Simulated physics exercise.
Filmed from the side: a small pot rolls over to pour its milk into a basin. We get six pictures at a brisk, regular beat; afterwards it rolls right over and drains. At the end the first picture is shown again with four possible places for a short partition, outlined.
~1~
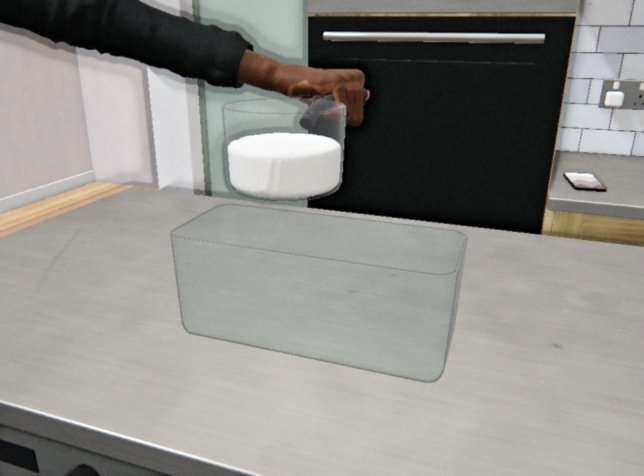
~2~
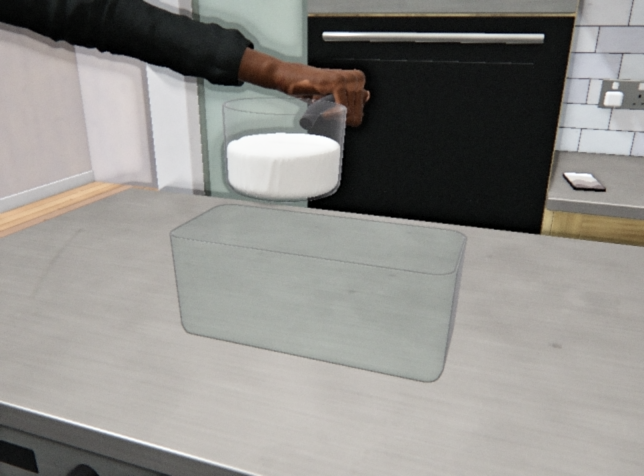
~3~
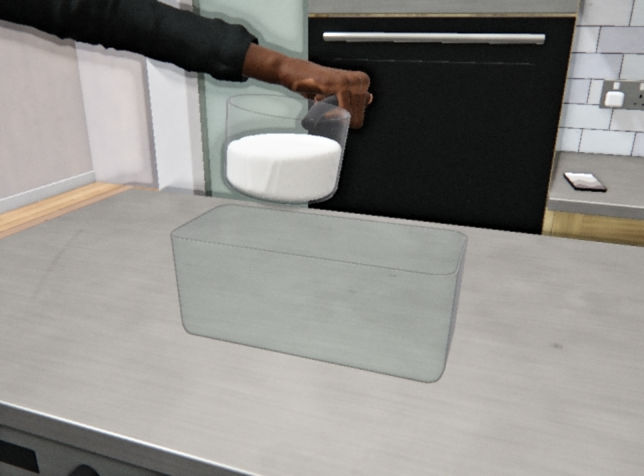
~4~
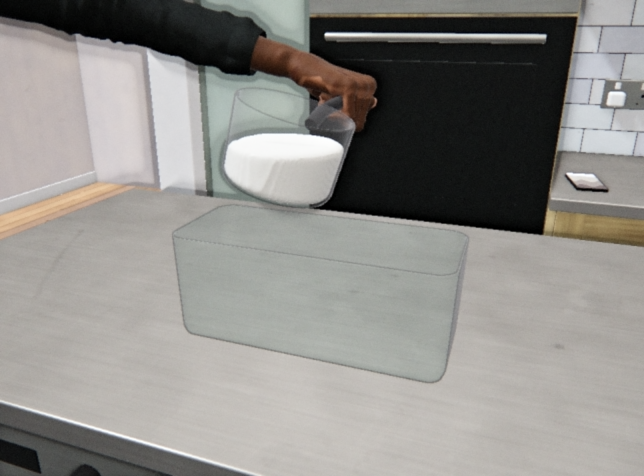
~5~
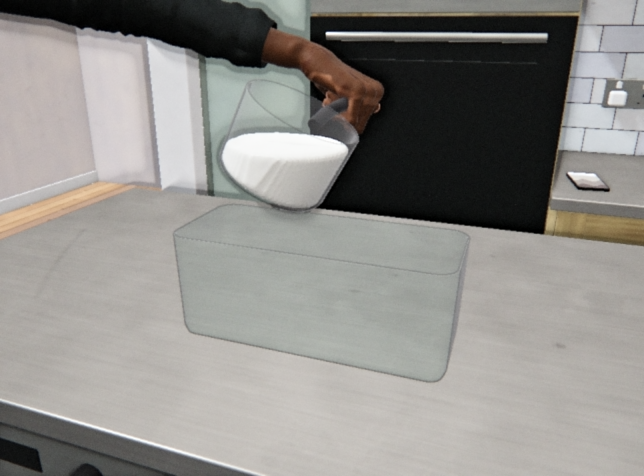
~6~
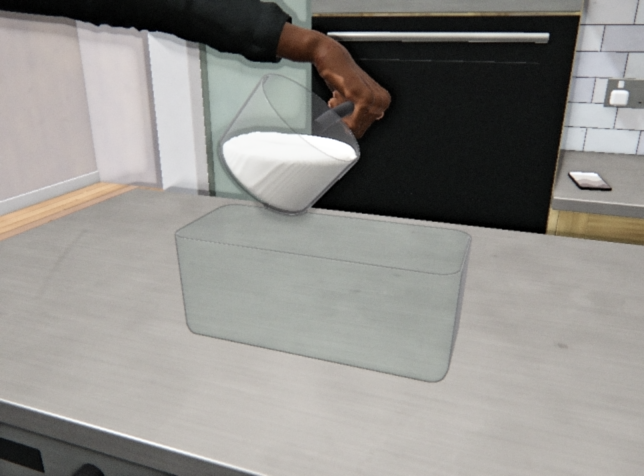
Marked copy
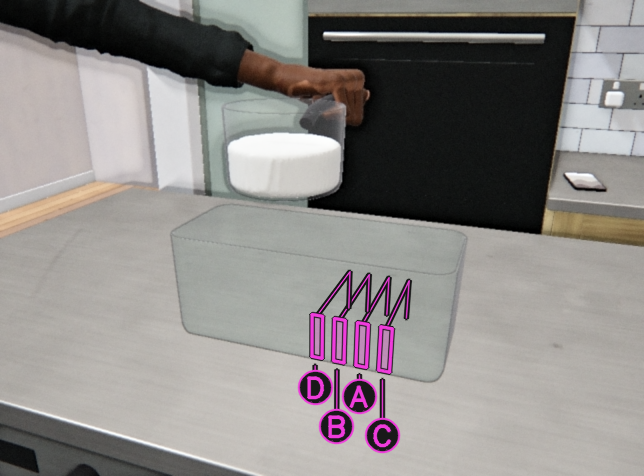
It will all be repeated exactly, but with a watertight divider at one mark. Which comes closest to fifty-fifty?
Best: A.
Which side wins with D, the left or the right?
More ends on the right.
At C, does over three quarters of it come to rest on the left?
Yes.
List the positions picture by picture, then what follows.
The first picture shows upright, lip at (340, 108); basin from (185, 327) to (443, 380); nothing has left yet.
The second picture shows upright, lip at (340, 110); nothing has left yet.
The third picture shows tipped about 7°, lip at (344, 117); nothing has left yet.
The fourth picture shows tipped about 16°, lip at (350, 128); nothing has left yet.
The fifth picture shows tipped about 28°, lip at (354, 141); nothing has left yet.
The sixth picture shows tipped about 41°, lip at (355, 158); nothing has left yet.
On the marked copy, A at (359, 374); B at (337, 370); C at (382, 379); D at (315, 365).
For place A, about 47 % ends left of the wall and 52 % right of it.
For place B, about 11 % ends left of the wall and 88 % right of it.
For place C, about 86 % ends left of the wall and 13 % right of it.
For place D, about 1 % ends left of the wall and 98 % right of it.
